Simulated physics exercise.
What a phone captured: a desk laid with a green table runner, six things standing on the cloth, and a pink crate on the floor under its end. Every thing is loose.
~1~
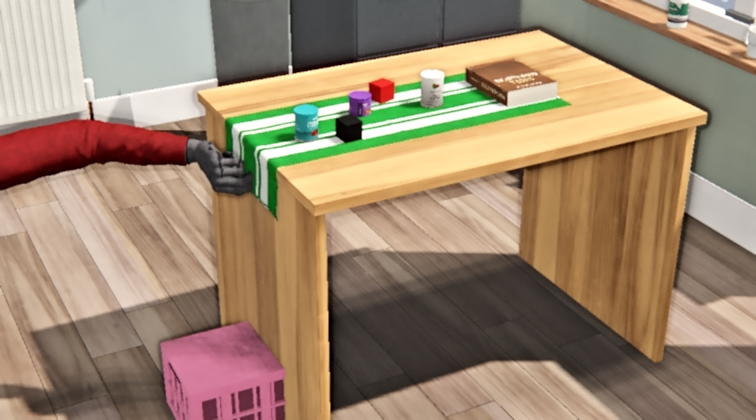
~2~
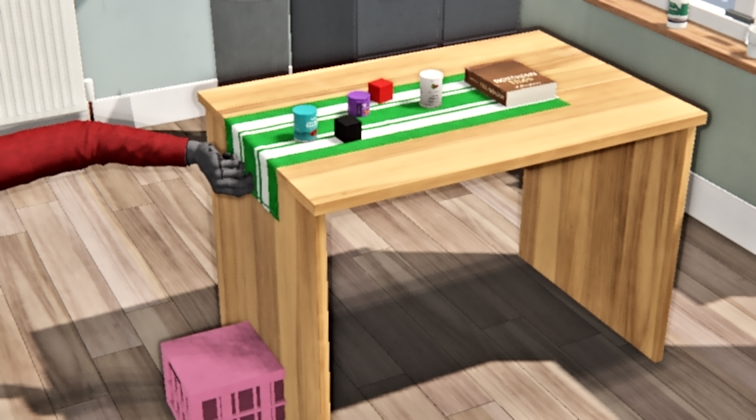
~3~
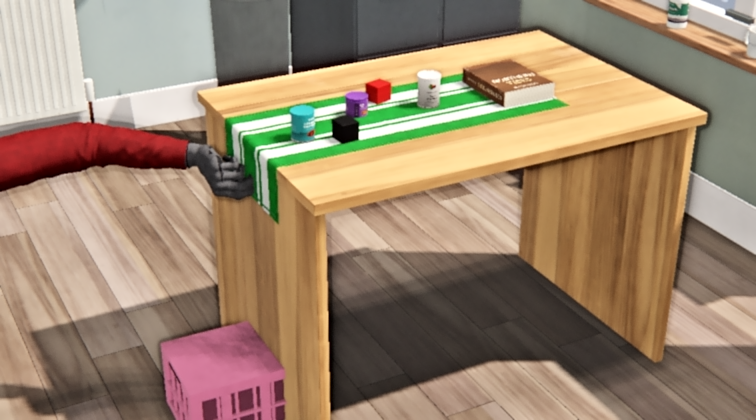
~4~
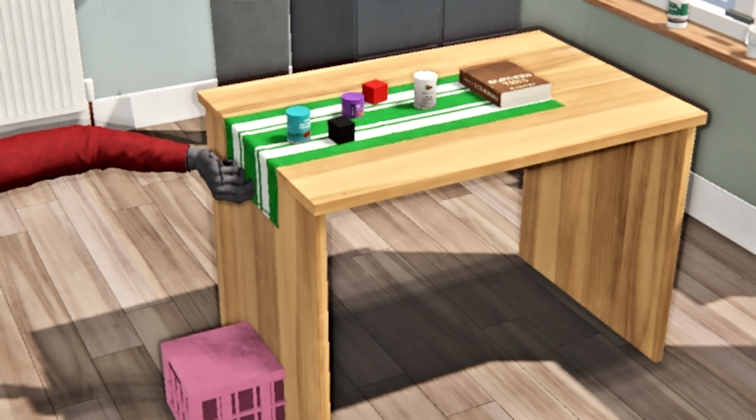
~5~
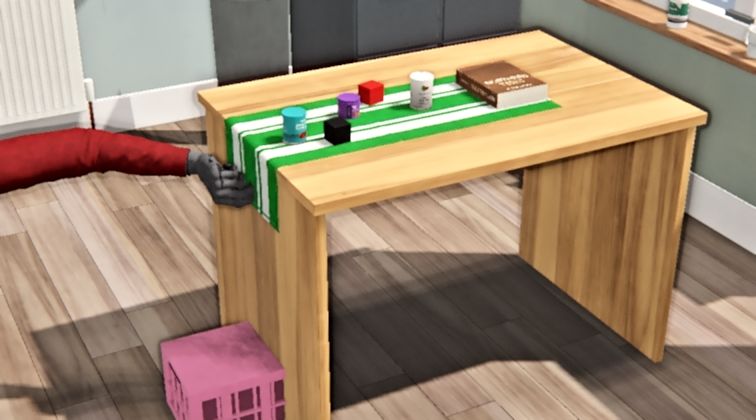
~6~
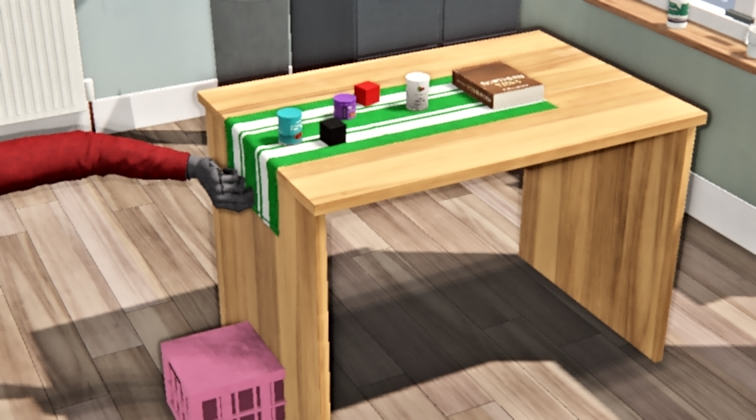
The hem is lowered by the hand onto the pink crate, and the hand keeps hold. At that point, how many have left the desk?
Four items leave the top.
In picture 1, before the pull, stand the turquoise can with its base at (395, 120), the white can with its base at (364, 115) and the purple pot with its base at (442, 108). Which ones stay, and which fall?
Looking at each one, the turquoise can drops away, the white can drops away and the purple pot remains in position.
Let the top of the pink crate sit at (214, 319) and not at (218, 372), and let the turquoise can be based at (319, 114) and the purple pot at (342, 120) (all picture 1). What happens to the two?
In the end the turquoise can is no longer on top and the purple pot is no longer on top.
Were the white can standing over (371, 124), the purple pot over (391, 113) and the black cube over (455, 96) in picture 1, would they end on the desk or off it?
First the white can, which is lost, then the purple pot, which is lost, and finally the black cube, which is kept.
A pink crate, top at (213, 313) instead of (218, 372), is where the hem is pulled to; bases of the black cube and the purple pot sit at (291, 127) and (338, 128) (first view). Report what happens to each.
The black cube? Lost. The purple pot? Lost.
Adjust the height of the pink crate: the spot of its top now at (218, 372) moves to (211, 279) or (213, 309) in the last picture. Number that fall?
1 and 2.
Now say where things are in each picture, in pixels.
Hem (278, 221); turquoise can (306, 109); black cube (349, 119); purple pot (360, 94); red cube (382, 82); white can (432, 74); top of the crate (218, 372), in the first frame.
Hem (279, 222); turquoise can (305, 110), in the second frame.
Hem (279, 225); black cube (345, 120), in the third frame.
Hem (278, 229); purple pot (353, 96); top of the crate (218, 372), in the fourth frame.
Hem (279, 233); red cube (371, 84), in the fifth frame.
Hem (279, 237); turquoise can (290, 113); black cube (333, 123); purple pot (345, 97); red cube (367, 85); white can (418, 77), in the sixth frame.
Early on, hem near (253, 273); turquoise can and black cube gone.
Midway, hem near (254, 327); turquoise can, black cube and purple pot gone.
Finally, hem on the crate; turquoise can, black cube, purple pot and red cube gone. It carries off four.
